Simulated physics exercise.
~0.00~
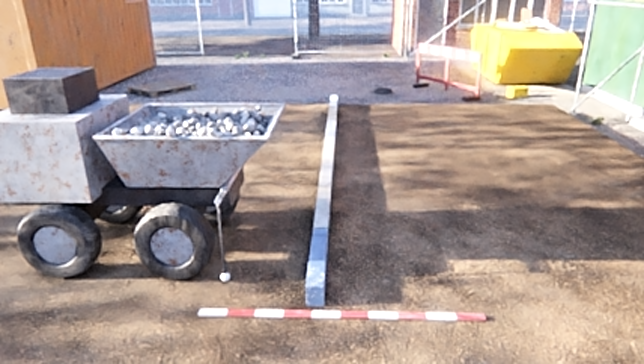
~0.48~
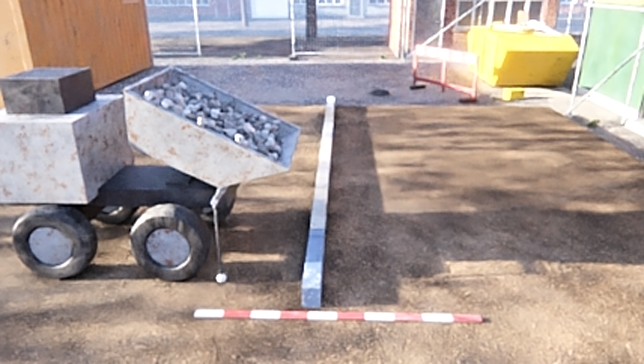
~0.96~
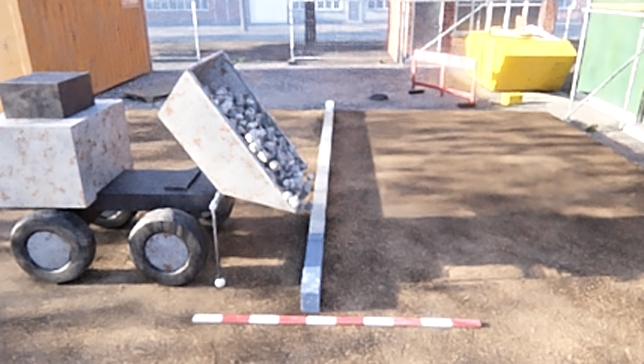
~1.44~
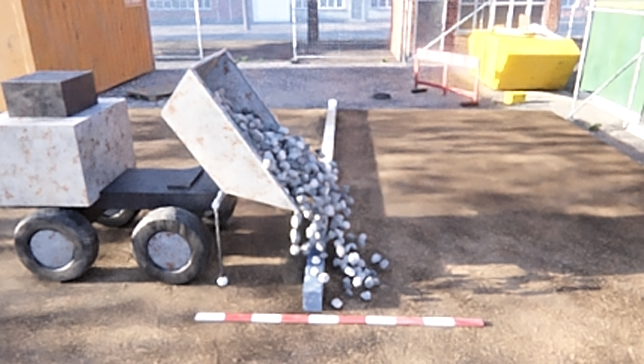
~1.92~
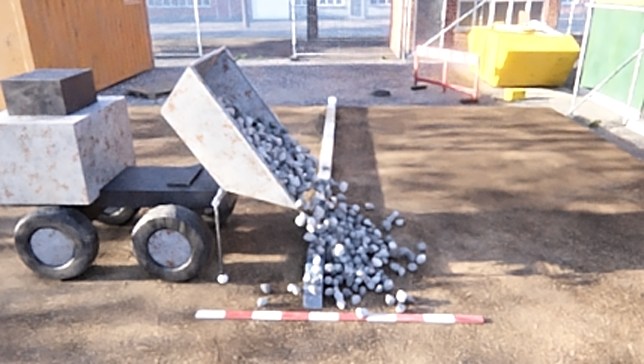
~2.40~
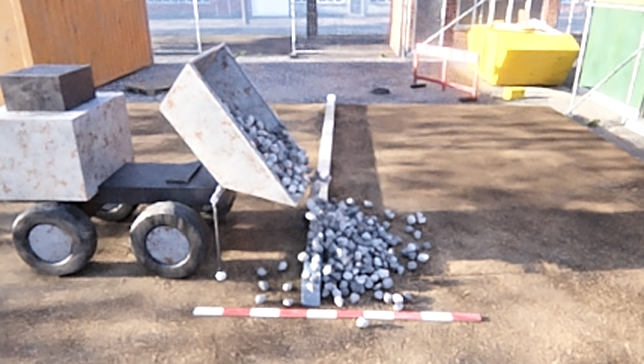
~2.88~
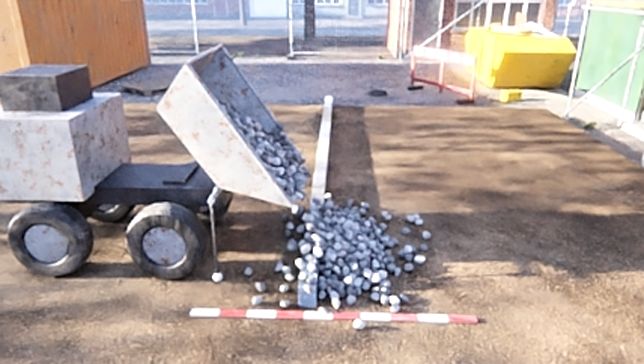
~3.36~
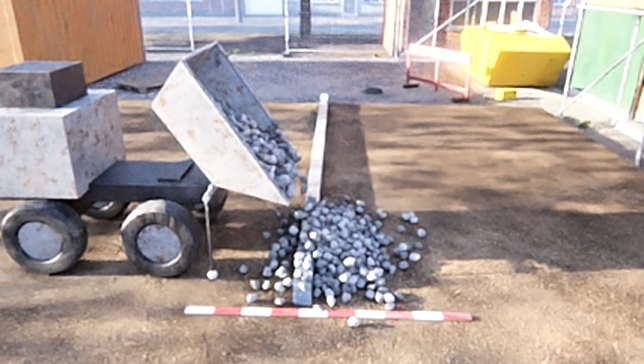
In the video, a small grey dumper loaded with grey stones tips its body steeply to the right, and the stones spill out over a kerb, ending in a heap on both sides of it while many stones stay in the raised body.
